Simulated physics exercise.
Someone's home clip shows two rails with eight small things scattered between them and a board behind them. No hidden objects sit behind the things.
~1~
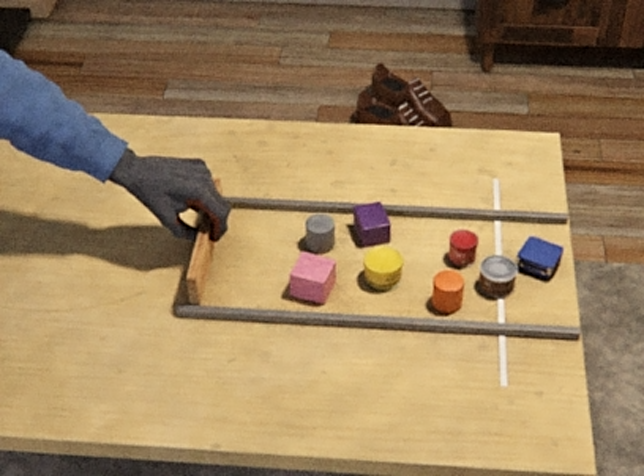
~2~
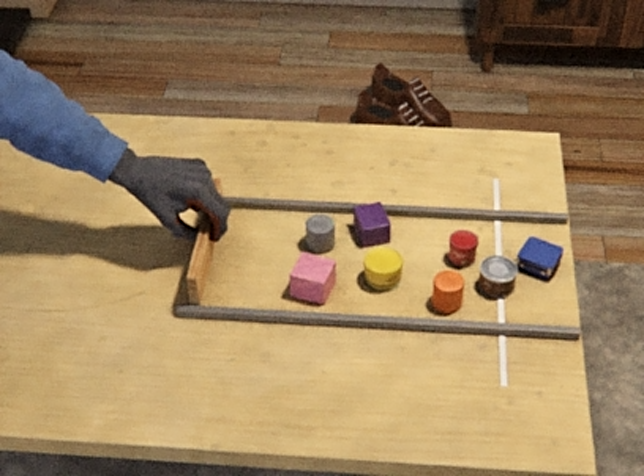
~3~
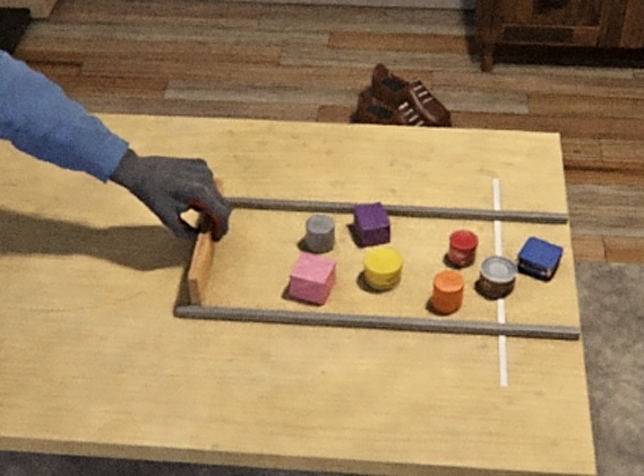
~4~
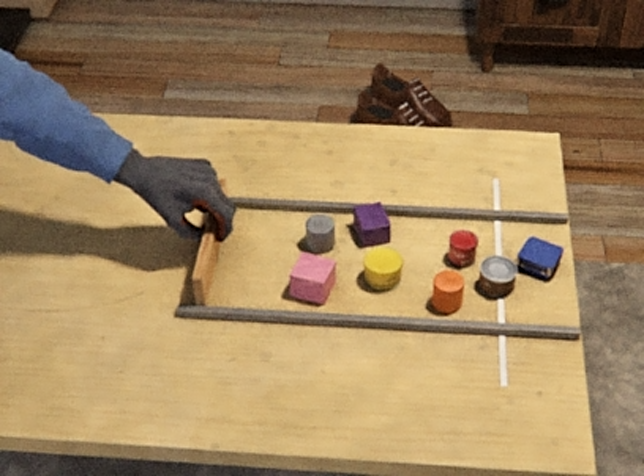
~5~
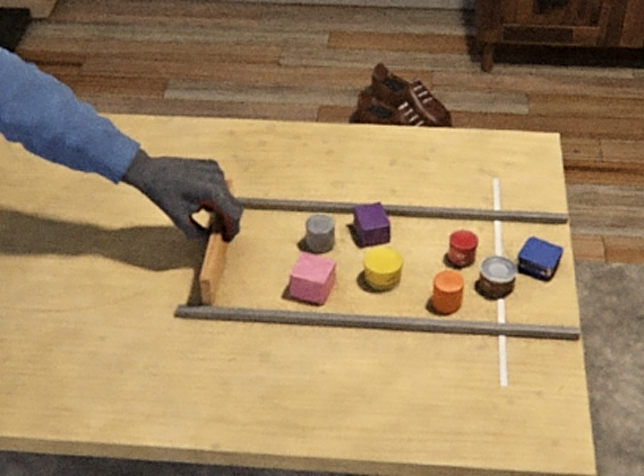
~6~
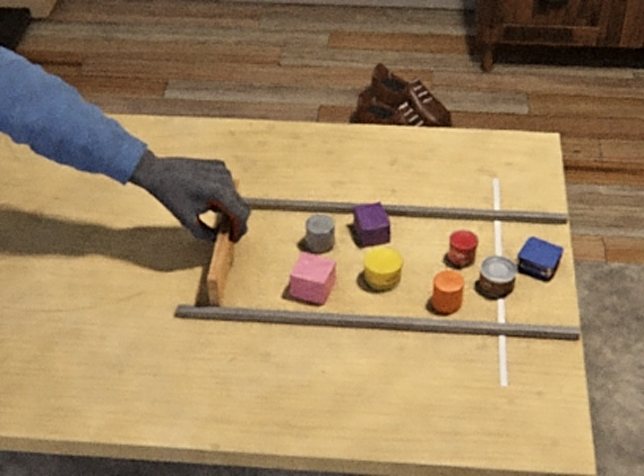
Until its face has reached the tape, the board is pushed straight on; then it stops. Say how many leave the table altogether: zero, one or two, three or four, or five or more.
Count off: Fewer than three, some.
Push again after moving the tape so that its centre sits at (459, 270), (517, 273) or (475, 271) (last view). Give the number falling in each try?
You'd get 0, then 2, then 0.
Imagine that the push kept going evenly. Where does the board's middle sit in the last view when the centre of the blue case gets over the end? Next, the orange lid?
The middle is at (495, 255) when it's the blue case, and at (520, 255) when it's the orange lid.
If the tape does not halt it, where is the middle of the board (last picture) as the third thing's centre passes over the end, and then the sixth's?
About (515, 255), then (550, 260).
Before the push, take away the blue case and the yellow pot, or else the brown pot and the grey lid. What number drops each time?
Falls come to 0 the first time and 0 the other time.
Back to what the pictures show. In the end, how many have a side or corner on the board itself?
The count in contact is 3.
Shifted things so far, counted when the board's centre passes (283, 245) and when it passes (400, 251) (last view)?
At the first spot 0, then 5.
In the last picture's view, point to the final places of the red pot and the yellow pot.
Going in order, first (543, 254) and next (558, 279).
Early on, none off yet; blue case at rest near (540, 259); brown pot at rest near (498, 277); red pot at rest near (463, 249).
Finally, the number that fall off is one or two; lost, brown pot and blue case.
